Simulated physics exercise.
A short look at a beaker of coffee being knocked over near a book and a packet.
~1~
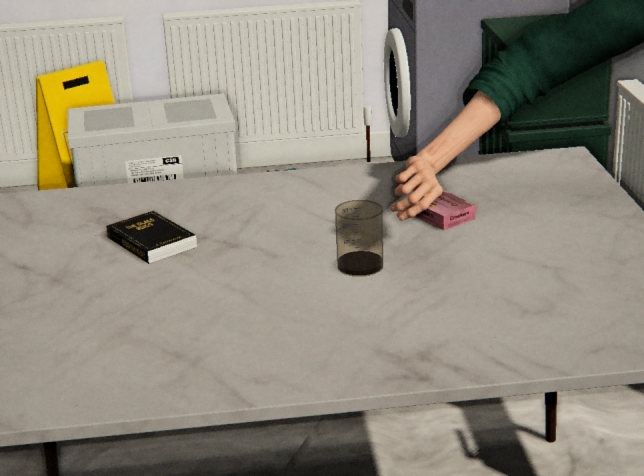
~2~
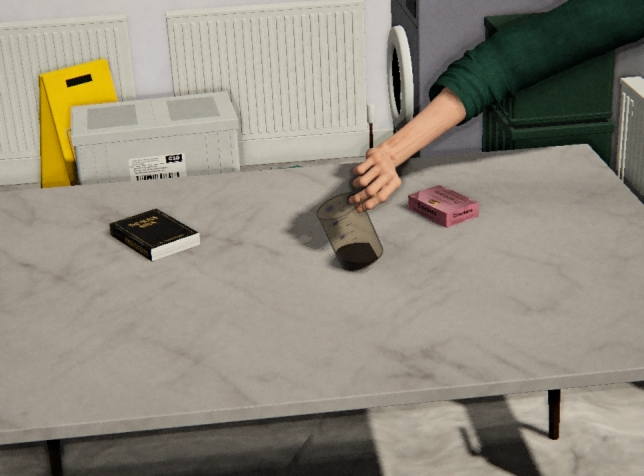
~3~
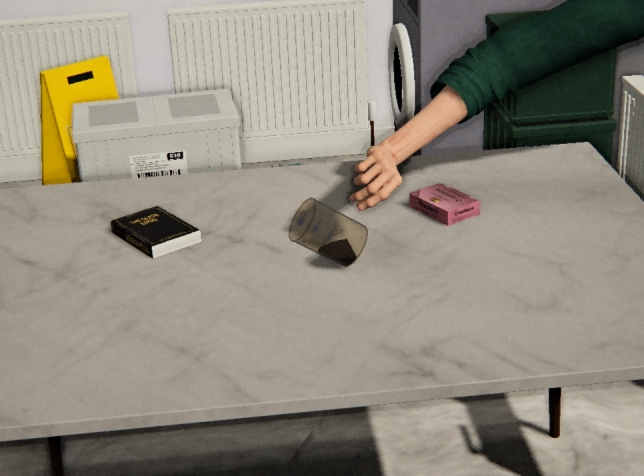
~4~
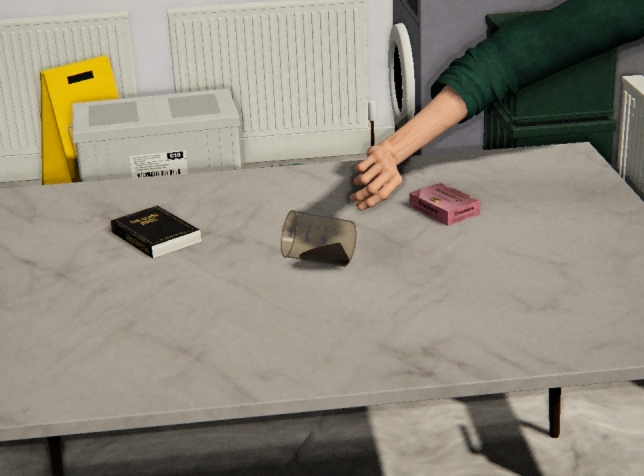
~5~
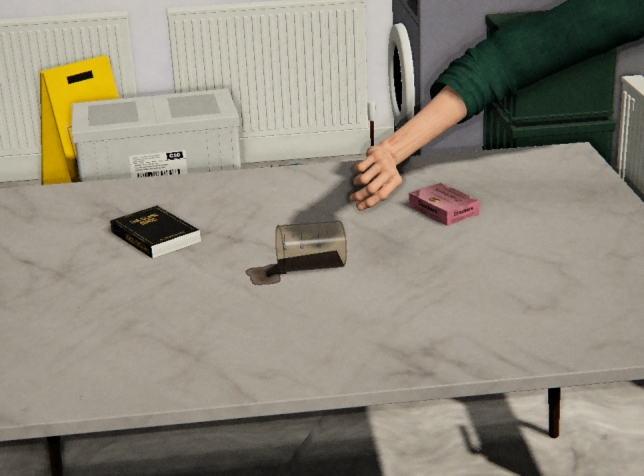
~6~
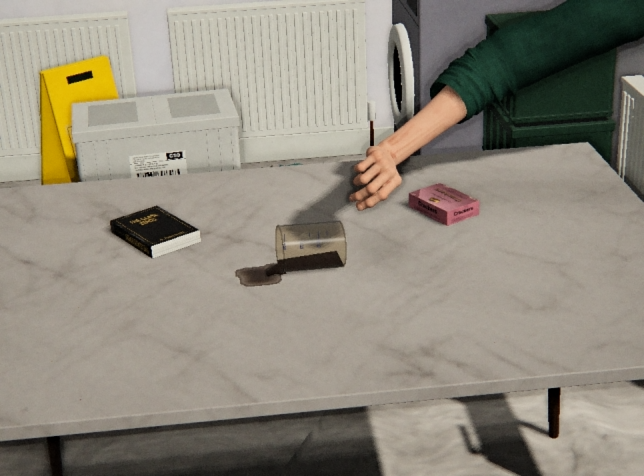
At the start, a nearly empty beaker of coffee stands upright on a marble table between a black book and a pink packet, with a hand beside it. The hand nudges the beaker, which tips over to the left onto its side, and a small dark puddle spreads from its mouth.
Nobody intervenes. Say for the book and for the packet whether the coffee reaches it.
As I see it, I expect the book will be left dry; I expect the packet will be left dry.
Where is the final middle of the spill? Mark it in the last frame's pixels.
Resting centre: About (191, 285).
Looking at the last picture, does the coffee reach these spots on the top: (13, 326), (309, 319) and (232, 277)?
Looks like the first is safe, the second safe and the third covered.
Next, the puddle covers about as much as a saucer; the book is clear of it; the packet is clear of it.
Finally, the puddle covers about as much as a saucer; the book is clear of it; the packet is clear of it.
